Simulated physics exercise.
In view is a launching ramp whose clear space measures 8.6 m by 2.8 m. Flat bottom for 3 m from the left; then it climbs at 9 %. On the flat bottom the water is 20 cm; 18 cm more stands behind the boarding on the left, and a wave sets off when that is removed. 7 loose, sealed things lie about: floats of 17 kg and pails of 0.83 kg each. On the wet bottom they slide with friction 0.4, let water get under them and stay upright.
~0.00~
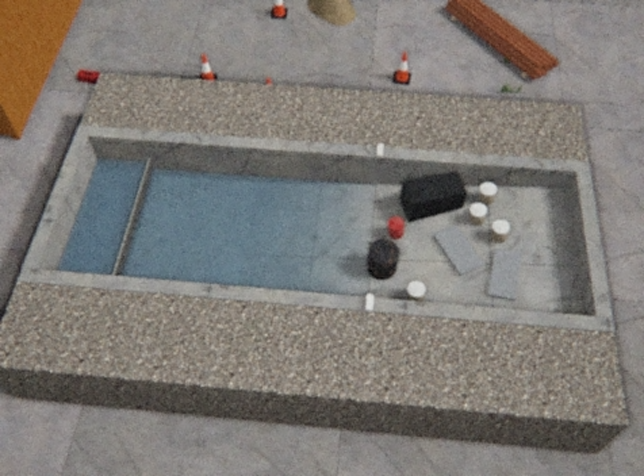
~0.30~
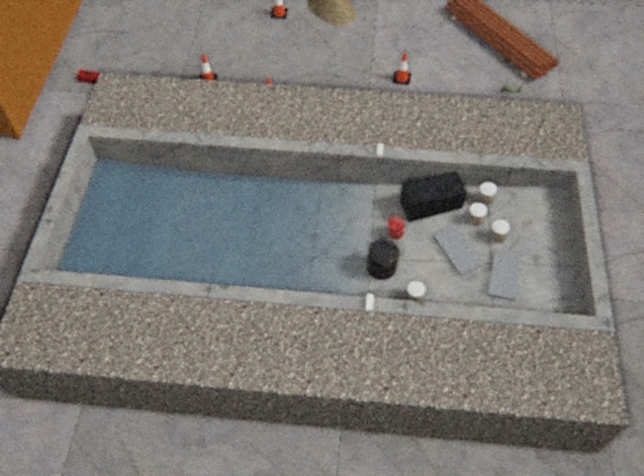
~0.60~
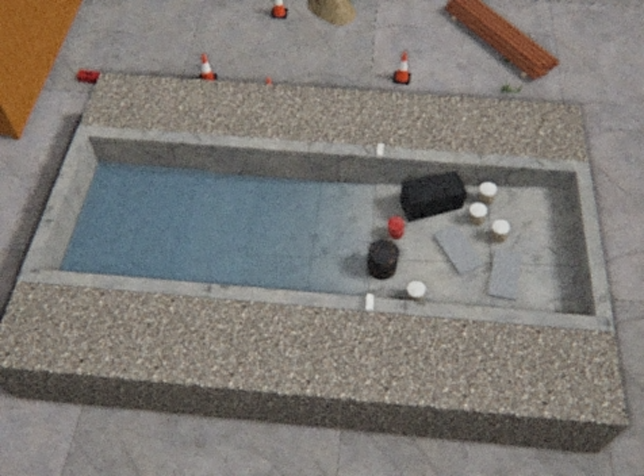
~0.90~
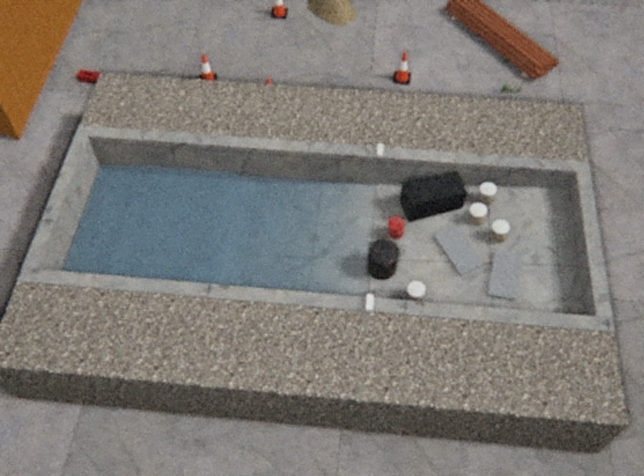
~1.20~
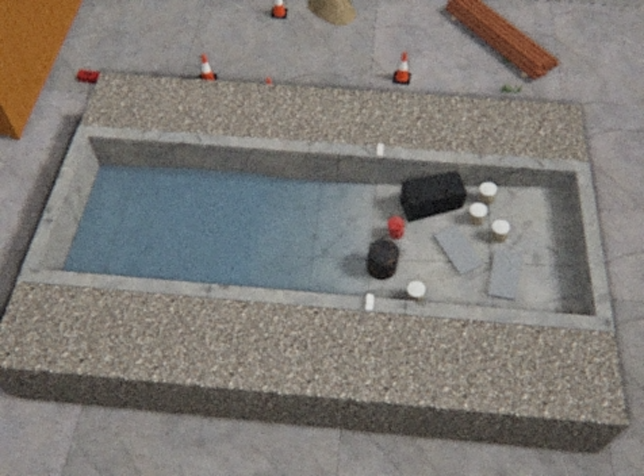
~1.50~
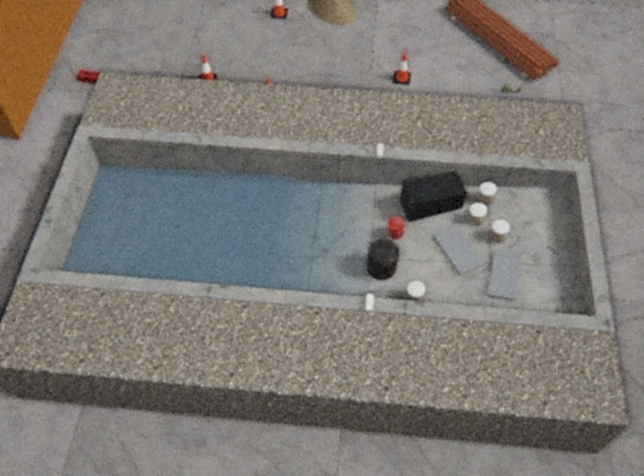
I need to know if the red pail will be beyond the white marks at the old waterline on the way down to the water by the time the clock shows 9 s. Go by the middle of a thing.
Outcome: Over the line.
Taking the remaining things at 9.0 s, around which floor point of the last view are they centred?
Averaged position, last view: Near pixel (430, 241).
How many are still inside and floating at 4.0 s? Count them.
That would be 1 of them.
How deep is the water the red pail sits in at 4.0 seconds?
4 cm, roughly.
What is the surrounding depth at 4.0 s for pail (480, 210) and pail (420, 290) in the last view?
Depths: Near 0 cm, then near 1 cm.
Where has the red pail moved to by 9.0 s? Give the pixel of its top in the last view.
Look around (298, 197) in the last view.
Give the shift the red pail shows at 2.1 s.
Some 0 cm from the start.
After 2.1 s the red pail is near (398, 223), 0.0 m from its start, aground; 0 of 7 are over the mark; 0 afloat.
After 4.0 s the red pail is near (440, 211), 0.8 m from its start, afloat; 0 of 7 are over the mark; 1 afloat.
After 6.3 s the red pail is near (389, 224), 0.1 m from its start, afloat; 0 of 7 are over the mark; 1 afloat.
After 9.0 s the red pail is near (298, 197), 1.8 m from its start, afloat; 2 of 7 are over the mark; 2 afloat.
